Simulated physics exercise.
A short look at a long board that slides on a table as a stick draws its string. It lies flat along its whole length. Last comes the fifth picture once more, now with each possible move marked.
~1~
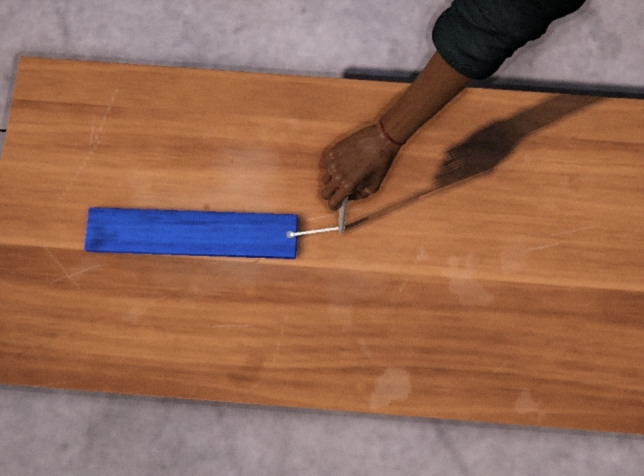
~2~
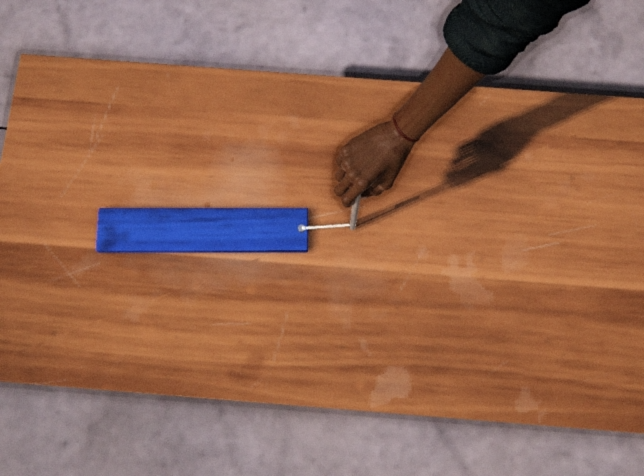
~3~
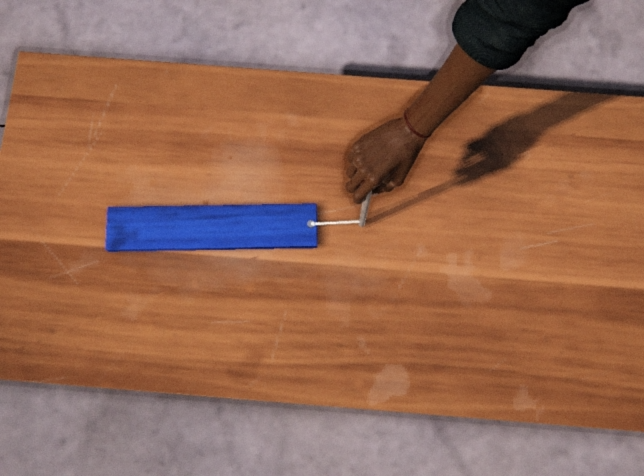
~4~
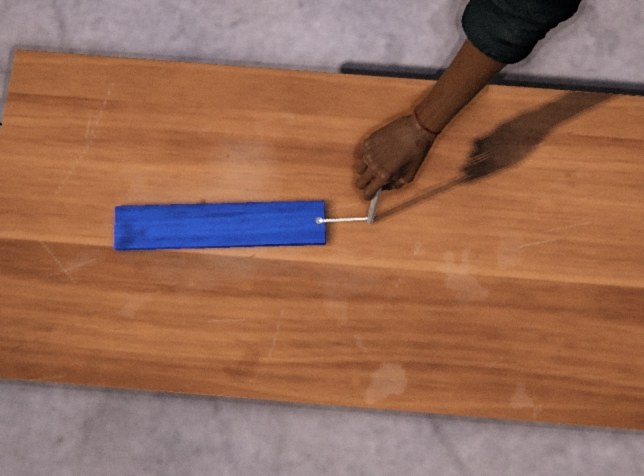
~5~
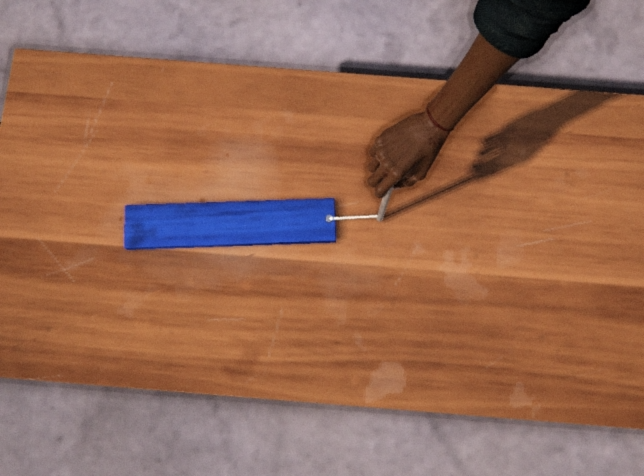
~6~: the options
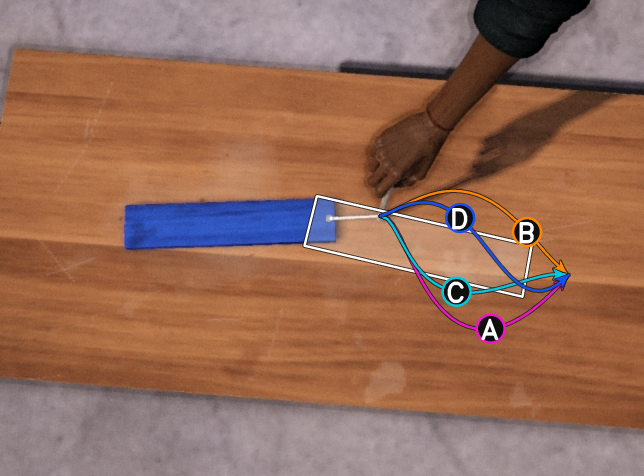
To begin with, a long blue board lies flat on a wooden table, a short pale string joining its right end to a thin stick held in a hand. The hand then draws the stick to the right, and the board slides a short way after it, staying flat with the string stretched between them.
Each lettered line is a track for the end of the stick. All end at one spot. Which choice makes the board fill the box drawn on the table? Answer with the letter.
Choose path D.
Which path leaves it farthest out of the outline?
A.
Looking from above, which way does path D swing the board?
Clockwise.
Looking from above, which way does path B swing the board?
Clockwise.
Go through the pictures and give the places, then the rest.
The first picture shows blue board (191, 232).
The second picture shows blue board (202, 229).
The third picture shows blue board (212, 226).
The fourth picture shows blue board (220, 224).
The fifth picture shows blue board (230, 223).
On the copy, A from (380, 216) via (452, 318) to (567, 277); B from (380, 216) via (484, 197) to (567, 273); C from (380, 216) via (457, 292) to (566, 274); D from (380, 216) via (477, 235) to (569, 275); the outline at (418, 246).
On D. First, foot of the stick (453, 214), middle of the board (304, 217).
Then, foot of the stick (508, 275), middle of the board (362, 232).
Finally, foot of the stick (568, 275), middle of the board (418, 249); it lies in the outline.
By contrast, A leaves its middle at (416, 275); B leaves its middle at (421, 229); C leaves its middle at (416, 261).
